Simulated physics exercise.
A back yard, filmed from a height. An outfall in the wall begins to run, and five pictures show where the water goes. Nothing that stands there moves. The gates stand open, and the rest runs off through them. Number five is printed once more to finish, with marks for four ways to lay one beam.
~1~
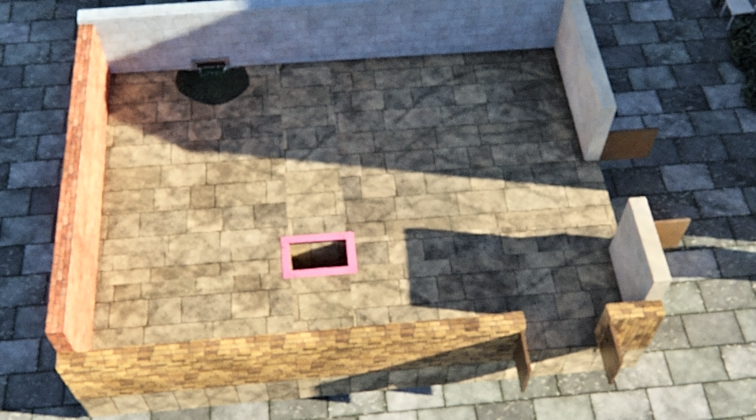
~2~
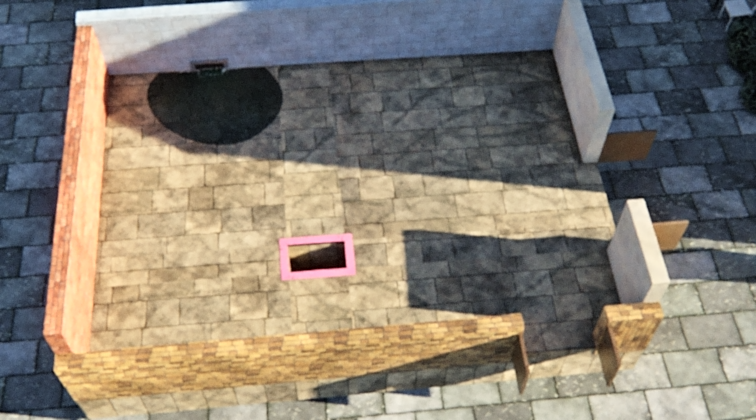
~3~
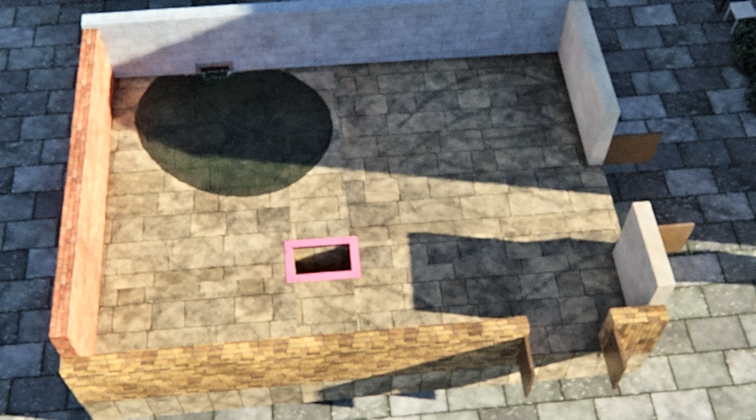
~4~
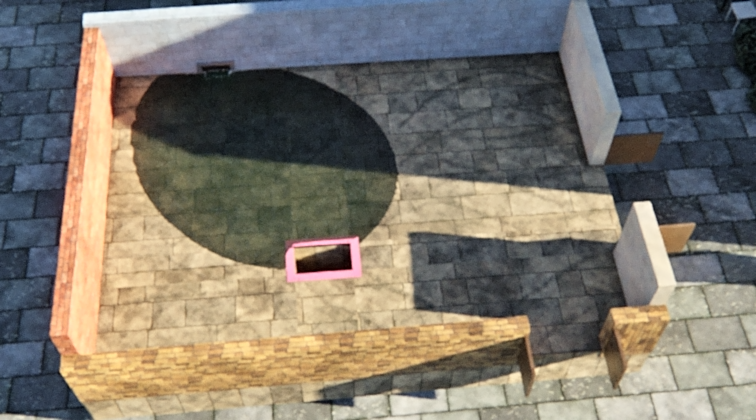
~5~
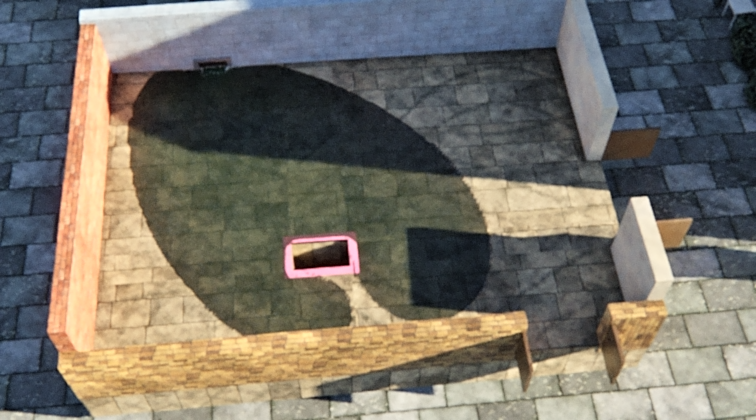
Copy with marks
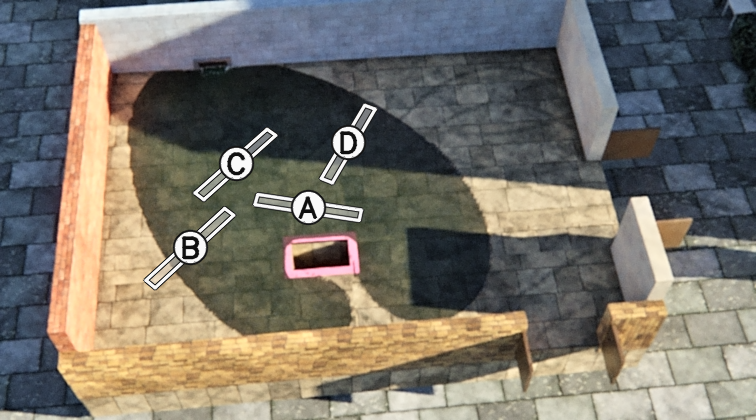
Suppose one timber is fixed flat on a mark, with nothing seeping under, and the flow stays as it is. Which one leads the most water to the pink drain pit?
Best: D.
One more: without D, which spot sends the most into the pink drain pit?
B.
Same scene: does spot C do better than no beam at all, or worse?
Worse.
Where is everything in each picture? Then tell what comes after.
Outfall at (211, 63); pink drain pit at (319, 255); open gate at (596, 204); open gate at (555, 335); front seen at (204, 99), 2 % of the ground wet; pink drain pit still dry, in the first picture.
Front seen at (210, 142), 6 % of the ground wet; pink drain pit still dry, in the second picture.
Front seen at (267, 188), 15 % of the ground wet; pink drain pit still dry, in the third picture.
Front seen at (347, 239), 27 % of the ground wet; pink drain pit taking water, in the fourth picture.
Front seen at (458, 301), 42 % of the ground wet; pink drain pit taking water, in the fifth picture.
On the marked copy, A from (256, 199) to (360, 215); B from (150, 284) to (229, 211); C from (199, 196) to (271, 132); D from (326, 180) to (369, 107).
With A, about 12 % of the stream goes into the pink drain pit, about 88 % out by the gates.
With B, about 35 % of the stream goes into the pink drain pit, about 65 % out by the gates.
With C, about 3 % of the stream goes into the pink drain pit, about 96 % out by the gates.
With D, about 52 % of the stream goes into the pink drain pit, about 47 % out by the gates.
